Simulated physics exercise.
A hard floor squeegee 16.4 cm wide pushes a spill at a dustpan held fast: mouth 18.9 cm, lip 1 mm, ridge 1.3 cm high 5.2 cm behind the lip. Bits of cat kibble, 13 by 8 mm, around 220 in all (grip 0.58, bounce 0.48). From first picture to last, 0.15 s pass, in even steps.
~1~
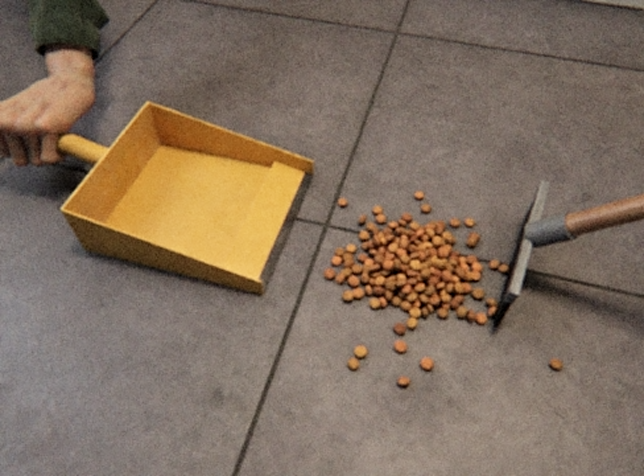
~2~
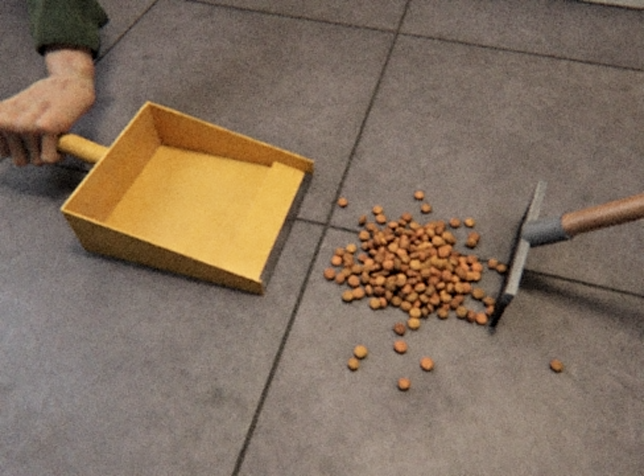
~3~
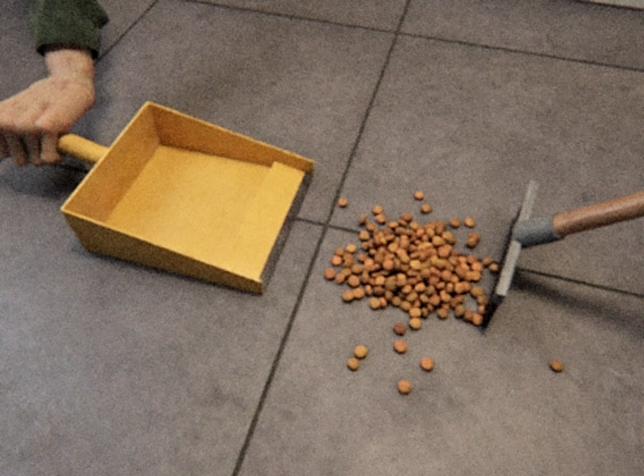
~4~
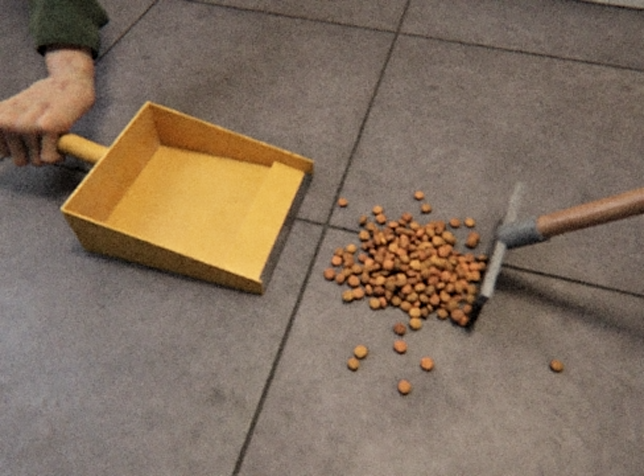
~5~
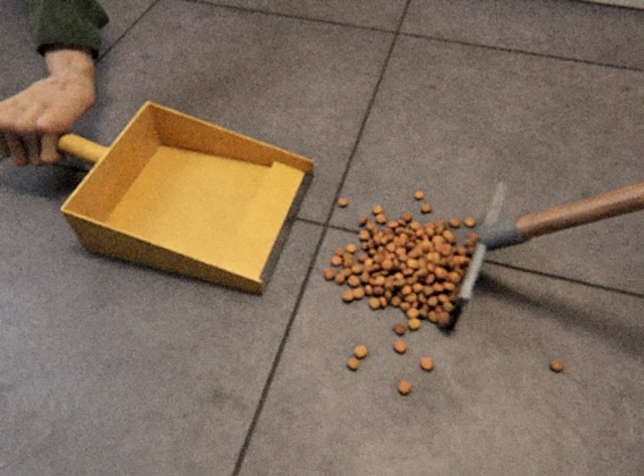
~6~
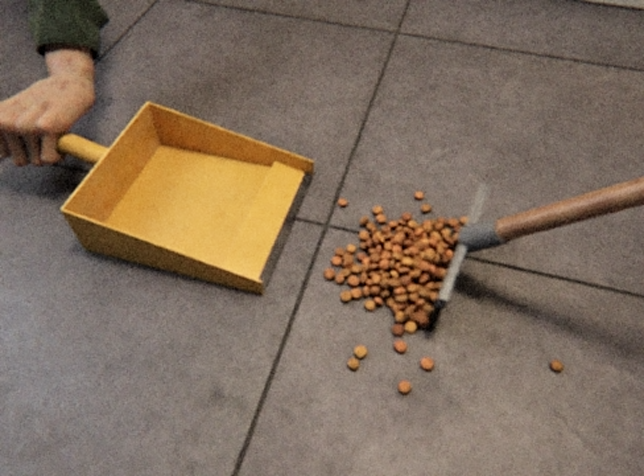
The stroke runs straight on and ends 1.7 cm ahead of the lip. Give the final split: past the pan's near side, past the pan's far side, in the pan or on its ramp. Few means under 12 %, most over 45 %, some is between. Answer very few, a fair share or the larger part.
Past the pan's near side: A fair share; past the pan's far side: Very few; in the pan or on its ramp: A fair share.
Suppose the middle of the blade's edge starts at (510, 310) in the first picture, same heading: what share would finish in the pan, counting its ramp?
About 5 per cent.
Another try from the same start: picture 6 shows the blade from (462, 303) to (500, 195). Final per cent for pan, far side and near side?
Pan 15, far 0, near 20.
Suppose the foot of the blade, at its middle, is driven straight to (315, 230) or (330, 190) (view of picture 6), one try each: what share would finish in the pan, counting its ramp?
About 35 and 25 per cent.
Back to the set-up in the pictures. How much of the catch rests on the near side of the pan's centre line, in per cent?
Some 80 per cent.
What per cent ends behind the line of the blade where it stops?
Some 20 per cent.
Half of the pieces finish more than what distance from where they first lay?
Roughly 14 cm.
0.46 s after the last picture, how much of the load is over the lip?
Near 20 per cent so far.
Then, 0.14 s after the last picture, middle of the blade 10 cm from the lip; 0 % over the lip, far side 0 %, near side 10 %.
Then, 0.23 s after the last picture, middle of the blade 5 cm from the lip; 5 % over the lip, far side 0 %, near side 15 %.
Then, 0.46 s after the last picture, middle of the blade 3 cm from the lip; 20 % over the lip, far side 0 %, near side 20 %.
In the end, near side 20 %, far side 0 %, pan 20 %, in front of the lip or behind the blade 55 %.
